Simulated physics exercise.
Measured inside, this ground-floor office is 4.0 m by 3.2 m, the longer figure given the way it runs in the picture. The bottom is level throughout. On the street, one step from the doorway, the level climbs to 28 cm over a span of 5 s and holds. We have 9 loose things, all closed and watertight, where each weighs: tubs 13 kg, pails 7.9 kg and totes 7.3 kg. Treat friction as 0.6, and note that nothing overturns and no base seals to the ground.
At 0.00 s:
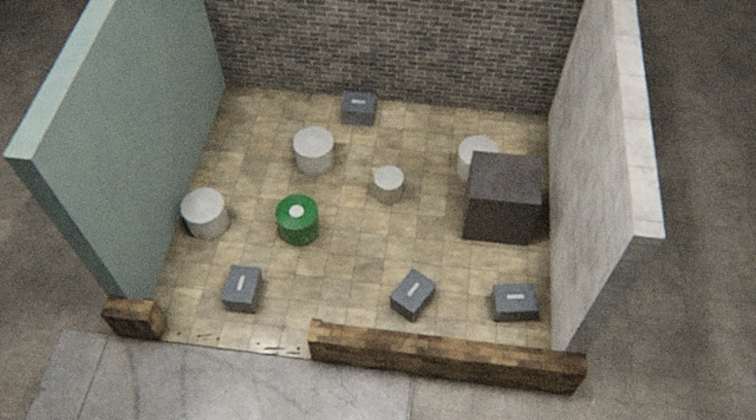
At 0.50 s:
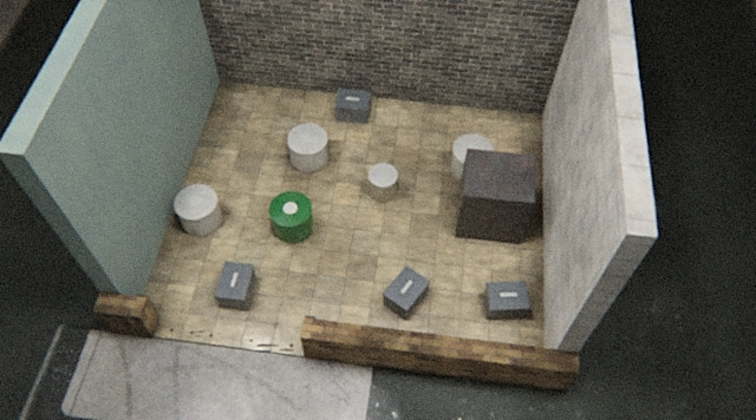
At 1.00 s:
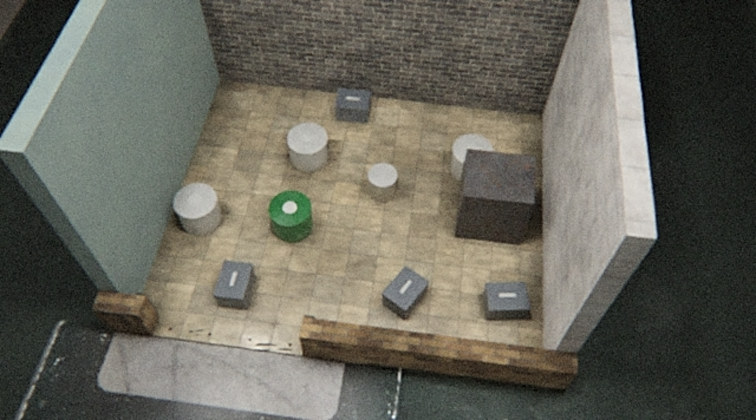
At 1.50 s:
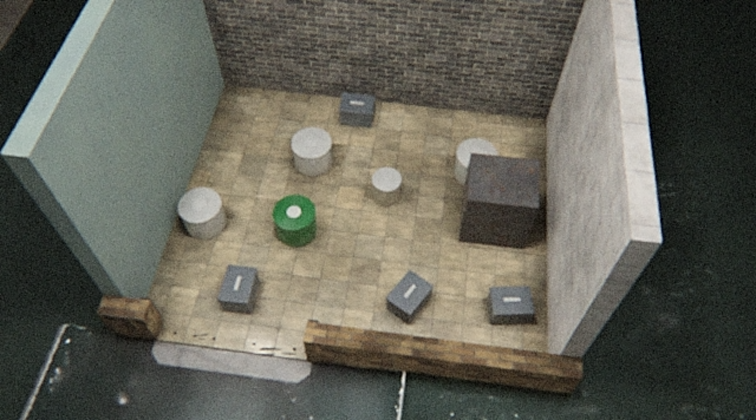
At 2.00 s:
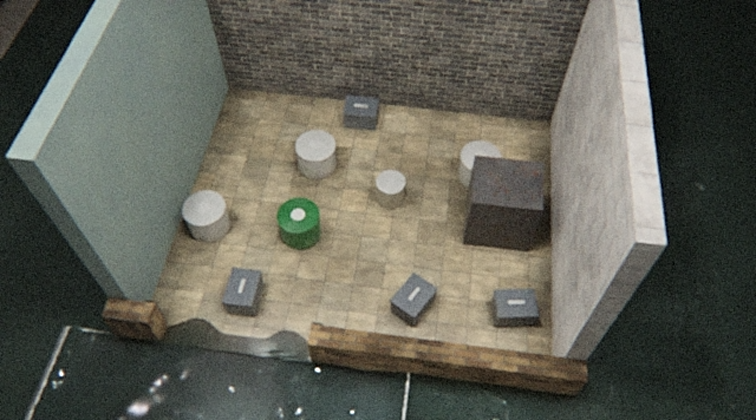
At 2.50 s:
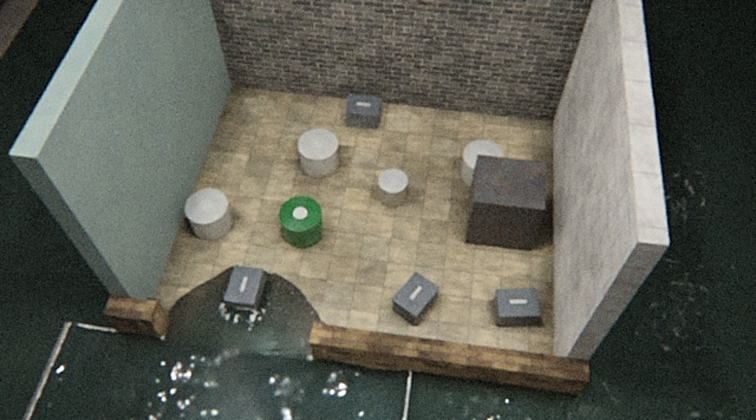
Dark water spreads around a small walled room, then enters through the front doorway gap.
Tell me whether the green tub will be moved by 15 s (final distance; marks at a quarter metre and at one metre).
It will likely make a long trip.
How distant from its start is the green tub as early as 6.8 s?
About 200 cm out of place.
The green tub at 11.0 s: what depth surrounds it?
I'd say around 26 cm.
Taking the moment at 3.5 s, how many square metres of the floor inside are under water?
At that time the wet patch spans about 2.5 m2.
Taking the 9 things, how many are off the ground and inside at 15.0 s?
My tally comes to 9.
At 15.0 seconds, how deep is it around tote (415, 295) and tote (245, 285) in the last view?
Roughly 22 and 18 cm.
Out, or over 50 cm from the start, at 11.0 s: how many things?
By then 8.
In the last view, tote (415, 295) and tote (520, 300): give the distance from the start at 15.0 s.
The first is 100 cm from its start, the second 200 cm.
After 3.5 s the green tub is near (300, 213), 0.0 m from its start, aground; 0 afloat.
After 6.8 s the green tub is near (442, 109), 2.1 m from its start, afloat; 6 afloat.
After 11.0 s the green tub is near (544, 132), 2.8 m from its start, afloat; 9 afloat.
After 15.0 s the green tub is near (535, 126), 2.7 m from its start, afloat; 9 afloat.
